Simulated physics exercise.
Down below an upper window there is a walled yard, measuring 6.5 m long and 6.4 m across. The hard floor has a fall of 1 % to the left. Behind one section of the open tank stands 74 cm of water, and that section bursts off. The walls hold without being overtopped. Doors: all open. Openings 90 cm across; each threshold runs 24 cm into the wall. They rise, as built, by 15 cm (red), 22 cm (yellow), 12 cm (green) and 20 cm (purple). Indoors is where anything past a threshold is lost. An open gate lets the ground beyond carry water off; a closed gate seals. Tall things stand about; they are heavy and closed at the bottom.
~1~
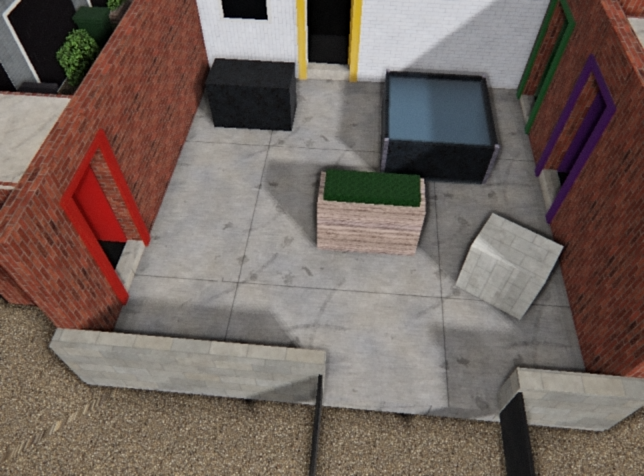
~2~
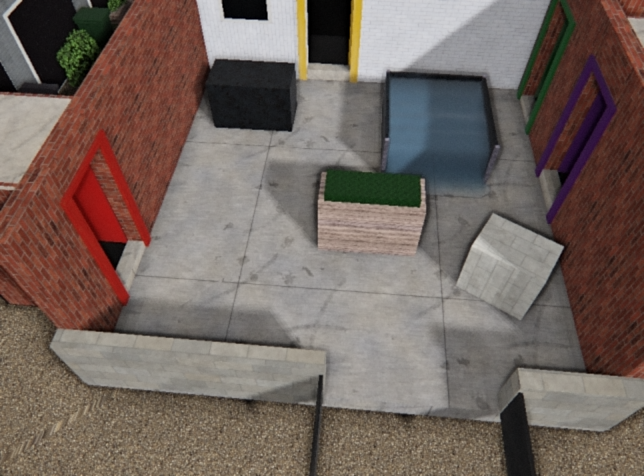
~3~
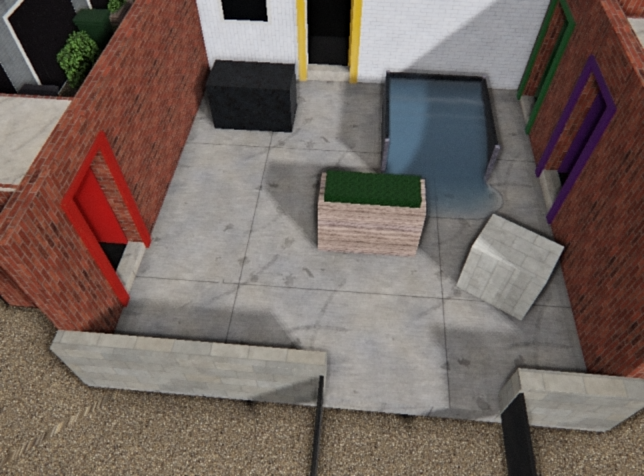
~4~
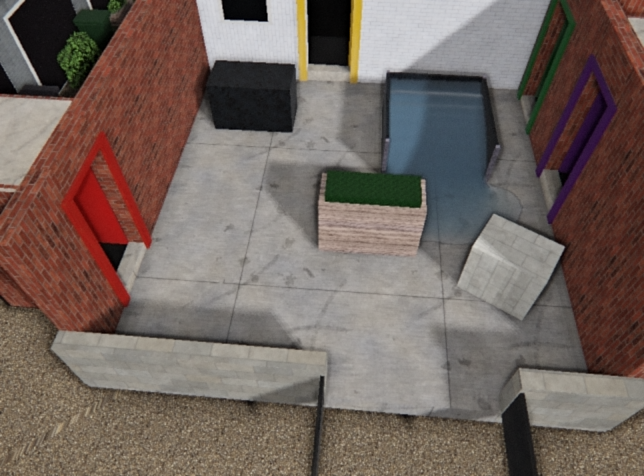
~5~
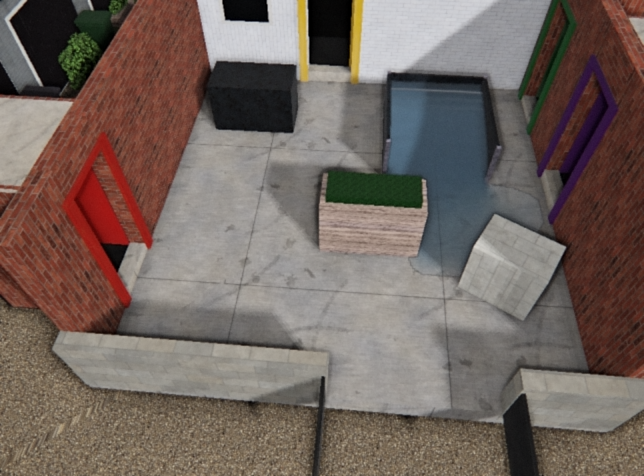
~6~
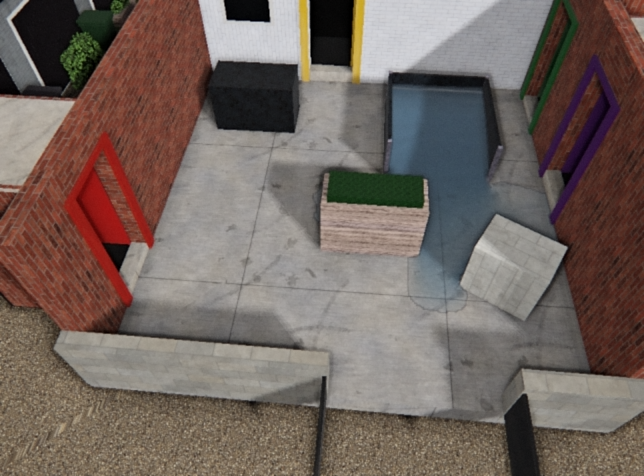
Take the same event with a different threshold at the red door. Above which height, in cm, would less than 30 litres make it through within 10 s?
Above roughly 6.5 cm.
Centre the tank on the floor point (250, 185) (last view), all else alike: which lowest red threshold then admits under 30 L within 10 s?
At least some 20 centimetres tall.
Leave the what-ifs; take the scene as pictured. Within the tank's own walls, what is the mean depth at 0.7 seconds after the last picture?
The average depth is some 33 cm.
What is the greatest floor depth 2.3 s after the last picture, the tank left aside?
Max depth: Near 24 cm.
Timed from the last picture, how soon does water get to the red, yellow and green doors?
Arrives: Red 1.8 s / yellow 4.0 s / green 2.8 s.
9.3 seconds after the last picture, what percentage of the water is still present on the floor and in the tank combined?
About 74 %.
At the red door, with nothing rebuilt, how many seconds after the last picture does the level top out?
I'd guess close to 4.5 seconds.
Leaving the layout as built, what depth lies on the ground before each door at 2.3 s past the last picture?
Centimetres: Red = 6, yellow = 0, green = 0, purple = 8.
Then, 0.7 s after the last picture water covers 30 % of the floor, deepest (48 cm) near (474, 256); it has not reached the red door.
Then, 2.3 s after the last picture water covers 65 % of the floor, deepest (24 cm) near (562, 399); 6 cm at the red door, 0 litres in over its 15 cm threshold.
Then, 9.3 s after the last picture water covers 95 % of the floor, deepest (9 cm) near (275, 149); 7 cm at the red door, 0 litres in over its 15 cm threshold.
At the red door as built, the water peaked near 12 cm, 4.7 s after the last picture.
With a threshold of 6 cm, 41 litres would have come in within the 10 s; with 8.5 cm, 11 litres. So under 30 litres takes about 6.5 cm.
